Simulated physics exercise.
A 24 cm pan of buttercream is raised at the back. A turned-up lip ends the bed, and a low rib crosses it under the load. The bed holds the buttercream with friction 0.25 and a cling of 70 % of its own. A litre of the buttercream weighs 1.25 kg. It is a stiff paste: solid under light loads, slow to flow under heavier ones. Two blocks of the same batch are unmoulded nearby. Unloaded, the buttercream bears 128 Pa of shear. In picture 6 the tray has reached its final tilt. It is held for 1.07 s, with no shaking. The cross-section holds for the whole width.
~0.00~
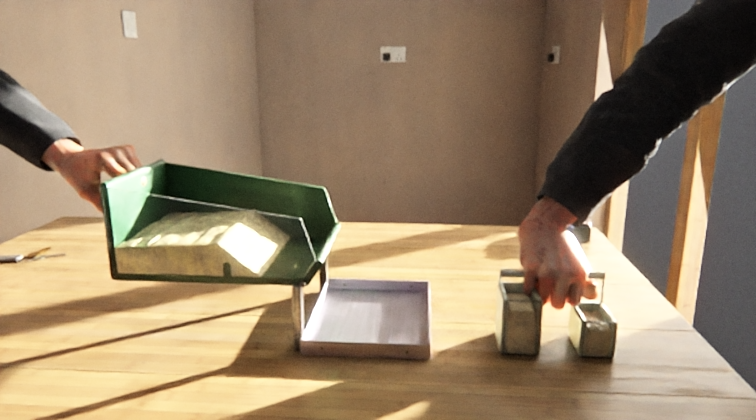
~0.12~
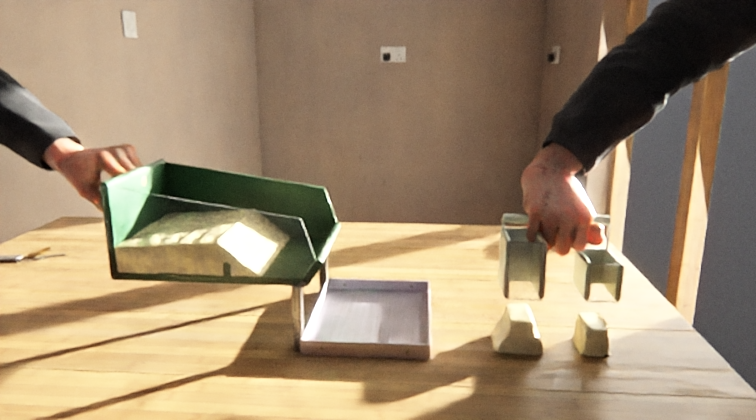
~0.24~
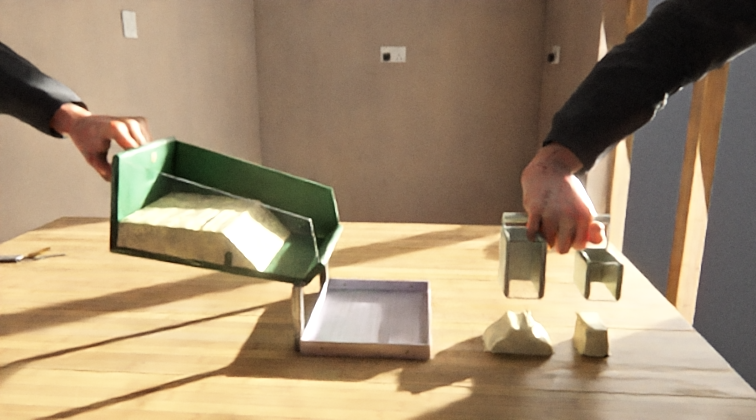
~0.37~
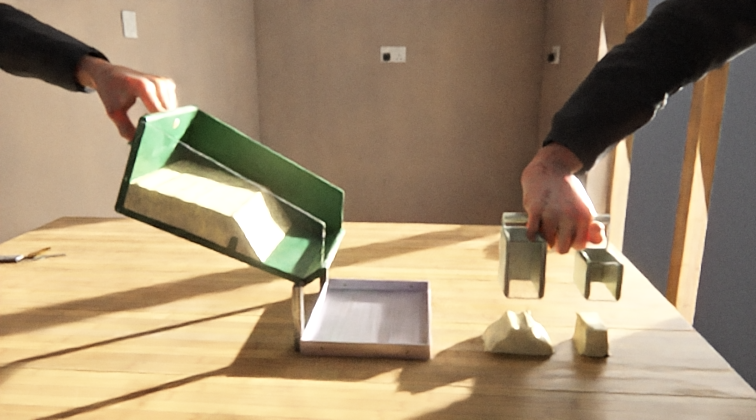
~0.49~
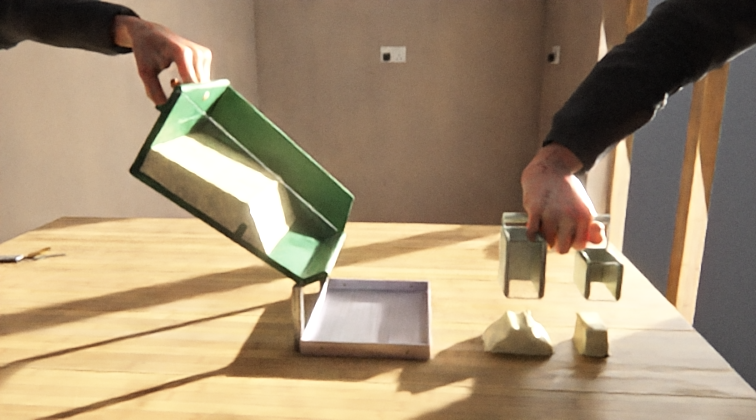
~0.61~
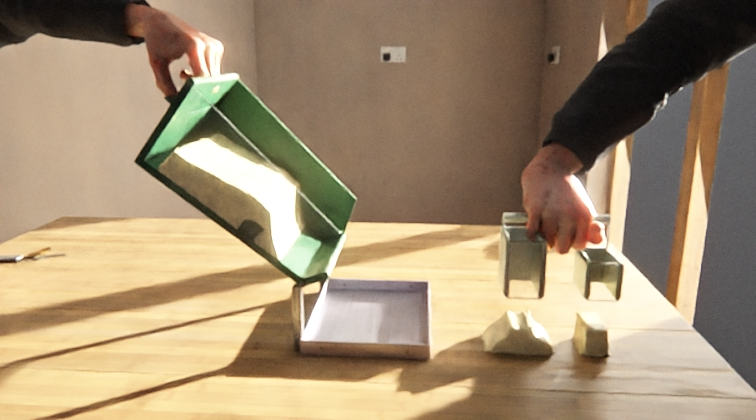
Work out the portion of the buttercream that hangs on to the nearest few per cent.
Close to 55 per cent.
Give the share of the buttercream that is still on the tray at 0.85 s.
Some 85 per cent.
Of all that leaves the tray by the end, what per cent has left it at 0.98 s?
Some 80 per cent.
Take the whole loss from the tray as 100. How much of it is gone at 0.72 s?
Some 0 per cent.
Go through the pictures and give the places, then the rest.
Top of the high end at (108, 187), tilt 0 degrees; front end of the buttercream at (259, 277); test blocks 6.1 cm, 3.9 cm high (left to right), in the first picture.
Top of the high end at (108, 186), tilt 0 degrees; front end of the buttercream at (259, 276); test blocks 4.7 cm, 3.8 cm high (left to right), in the second picture.
Top of the high end at (120, 159), tilt 9 degrees; front end of the buttercream at (259, 268); test blocks 3.7 cm, 3.8 cm high (left to right), in the third picture.
Top of the high end at (147, 122), tilt 21 degrees; front end of the buttercream at (262, 259); test blocks 3.7 cm, 3.8 cm high (left to right), in the fourth picture.
Top of the high end at (182, 92), tilt 34 degrees; front end of the buttercream at (267, 249); test blocks 3.7 cm, 3.8 cm high (left to right), in the fifth picture.
Top of the high end at (194, 85), tilt 37 degrees; front end of the buttercream at (279, 255); test blocks 3.7 cm, 3.8 cm high (left to right), in the sixth picture.
By 0.72 s, the tilt is 37 degrees and 100 % is on the bed.
By 0.85 s, the tilt is 37 degrees and 87 % is on the bed.
By 0.98 s, the tilt is 37 degrees and 63 % is on the bed.
By 1.11 s, the tilt is 37 degrees and 55 % is on the bed.
By 1.65 s, at the end, the tilt is 37 degrees and 55 % is on the bed.
